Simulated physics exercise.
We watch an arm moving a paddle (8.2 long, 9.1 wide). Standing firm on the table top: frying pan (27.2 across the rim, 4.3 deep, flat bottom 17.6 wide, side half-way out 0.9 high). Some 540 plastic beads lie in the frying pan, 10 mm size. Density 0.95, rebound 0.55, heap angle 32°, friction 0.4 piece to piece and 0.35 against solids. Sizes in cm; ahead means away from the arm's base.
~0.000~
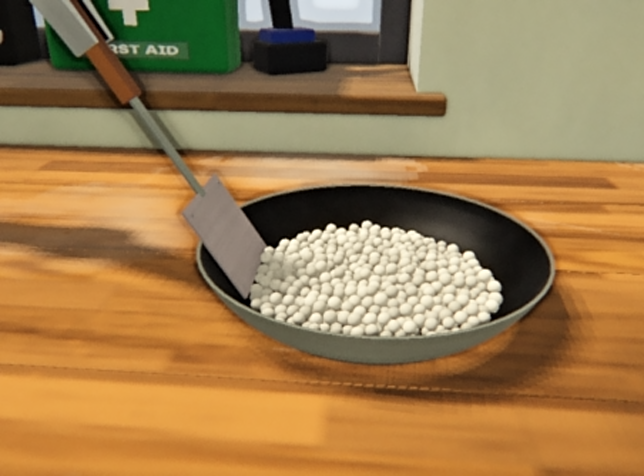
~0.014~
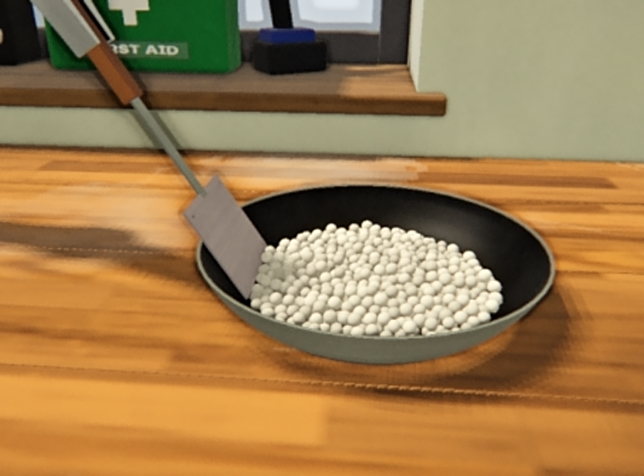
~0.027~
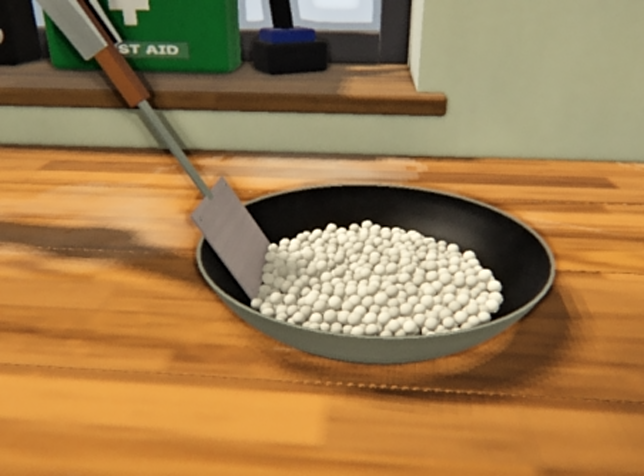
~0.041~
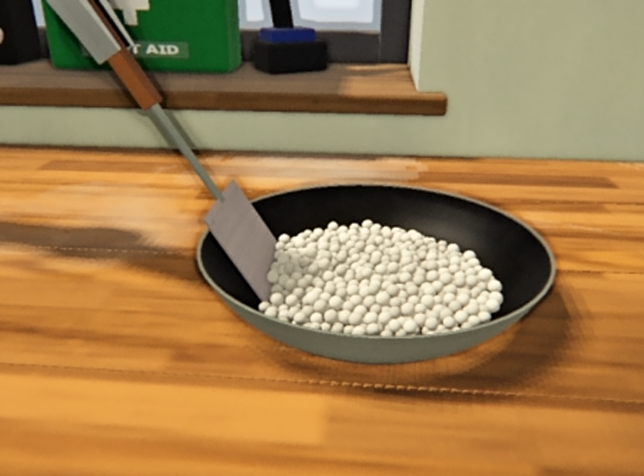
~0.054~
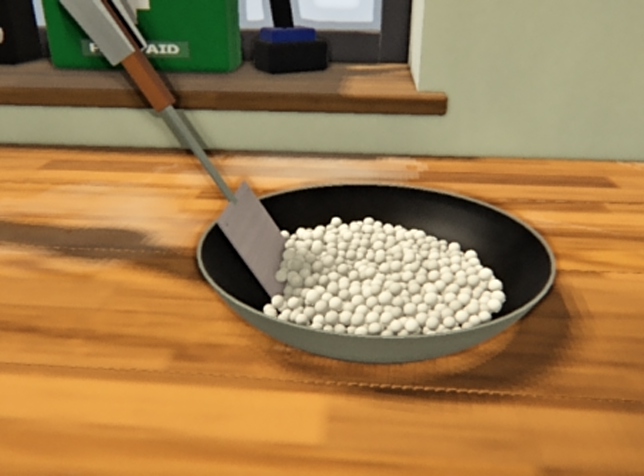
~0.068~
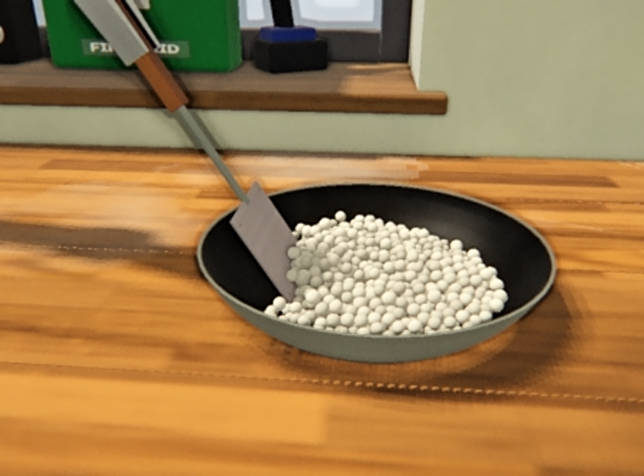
Arm holding a metal paddle at the left of a black frying pan, then pushing slowly rightward into heaped white beads.
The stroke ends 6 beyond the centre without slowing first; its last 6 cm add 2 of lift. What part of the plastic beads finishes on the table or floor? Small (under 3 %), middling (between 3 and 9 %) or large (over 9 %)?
On the table or floor the share is small, under 3 %.
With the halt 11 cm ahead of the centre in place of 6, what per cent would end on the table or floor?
Then about 25 per cent.
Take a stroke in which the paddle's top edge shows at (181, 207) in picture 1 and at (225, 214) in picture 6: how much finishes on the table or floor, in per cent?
About 0 per cent.
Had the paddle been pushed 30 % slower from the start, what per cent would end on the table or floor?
In that case some 0 per cent.
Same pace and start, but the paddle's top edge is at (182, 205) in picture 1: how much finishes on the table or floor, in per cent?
About 0 per cent.
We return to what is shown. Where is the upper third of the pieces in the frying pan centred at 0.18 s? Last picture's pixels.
Near (415, 262).
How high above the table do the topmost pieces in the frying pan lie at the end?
Some 4.5 cm.
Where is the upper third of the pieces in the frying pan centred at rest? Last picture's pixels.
At about (481, 263).
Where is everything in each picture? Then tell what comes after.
Paddle top edge at (200, 191), sloping 58°; upper third of the load around (368, 270), from x 255 to 495, top at y 225; 542 in the frying pan, in the first picture.
Paddle top edge at (201, 192), sloping 58°; upper third of the load around (368, 270), from x 255 to 495, top at y 225, in the second picture.
Paddle top edge at (207, 194), sloping 58°; upper third of the load around (365, 270), from x 255 to 495, top at y 225, in the third picture.
Paddle top edge at (219, 197), sloping 58°; upper third of the load around (356, 270), from x 265 to 495, top at y 225, in the fourth picture.
Paddle top edge at (232, 199), sloping 58°; upper third of the load around (360, 266), from x 270 to 500, top at y 225, in the fifth picture.
Paddle top edge at (244, 199), sloping 58°; upper third of the load around (364, 263), from x 270 to 500, top at y 215; 542 in the frying pan, in the sixth picture.
After 0.13 s, sloping 58°, highest piece 5 above the table; 542 in the frying pan.
After 0.18 s, sloping 58°, highest piece 5 above the table; 542 in the frying pan.
After 0.41 s, sloping 58°, highest piece 5 above the table; 540 in the frying pan, 2 on the table or floor.
After 1.46 s, sloping 58°, highest piece 4 above the table; 540 in the frying pan, 2 on the table or floor.
At rest, 540 in the frying pan, 2 on the table or floor. That is 0 % on the table or floor.
